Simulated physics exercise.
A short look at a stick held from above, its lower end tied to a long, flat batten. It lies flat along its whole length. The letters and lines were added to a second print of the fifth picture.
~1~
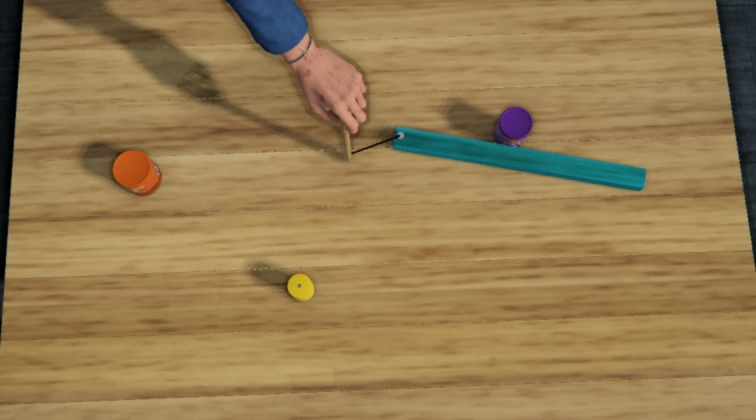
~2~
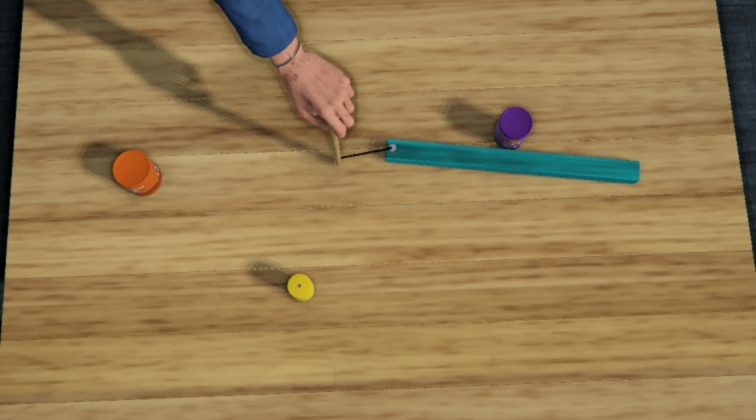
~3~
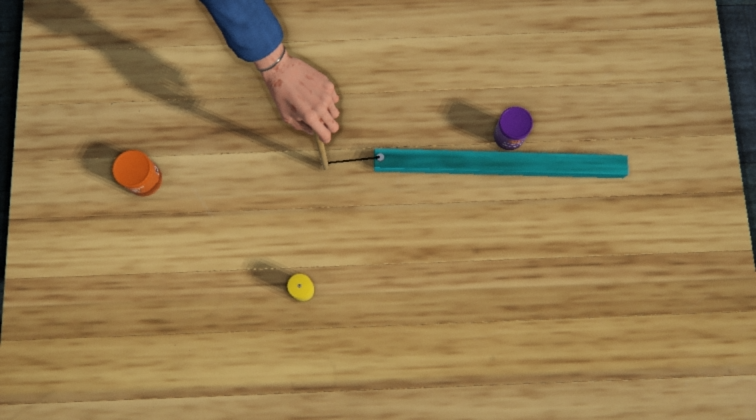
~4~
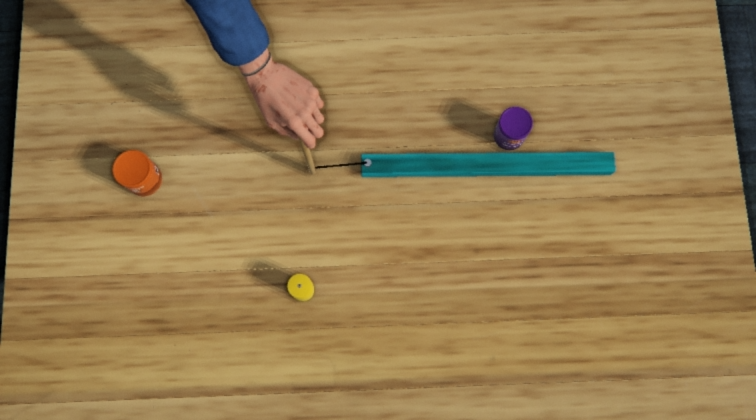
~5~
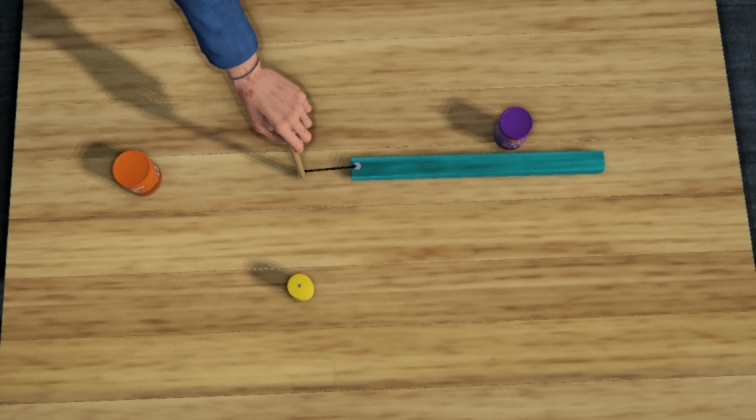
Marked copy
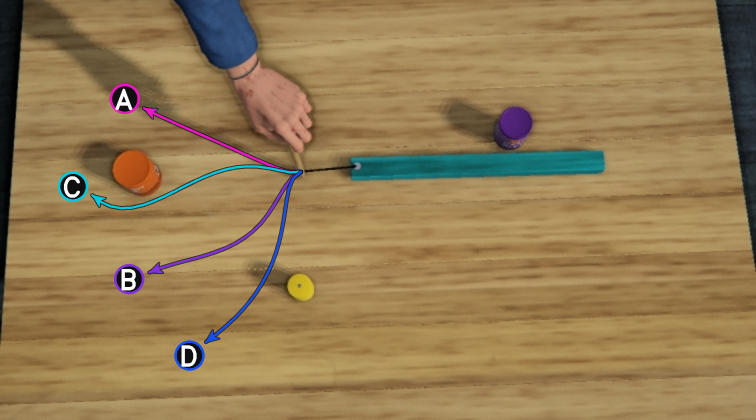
Turquoise batten sliding left and turning slightly across a wooden table as a hand pulls it by a stick and cord.
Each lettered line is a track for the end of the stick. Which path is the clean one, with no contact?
Take A.
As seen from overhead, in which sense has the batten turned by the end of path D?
Anticlockwise.
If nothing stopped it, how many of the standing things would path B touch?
It touches one.
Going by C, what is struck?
It meets the orange jar.
On the marked copy, A from (301, 172) via (221, 143) to (144, 108); B from (301, 172) via (235, 244) to (149, 273); C from (301, 172) via (194, 182) to (92, 195); D from (301, 172) via (272, 264) to (206, 342).
With A. Early on, foot of the stick (243, 154), middle of the batten (419, 163).
Further on, foot of the stick (187, 129), middle of the batten (360, 154).
At the end, foot of the stick (140, 106), middle of the batten (309, 143); nothing has been touched.
As for the rest, B meets the purple jar; C meets the orange jar; D meets the yellow candle and purple jar.
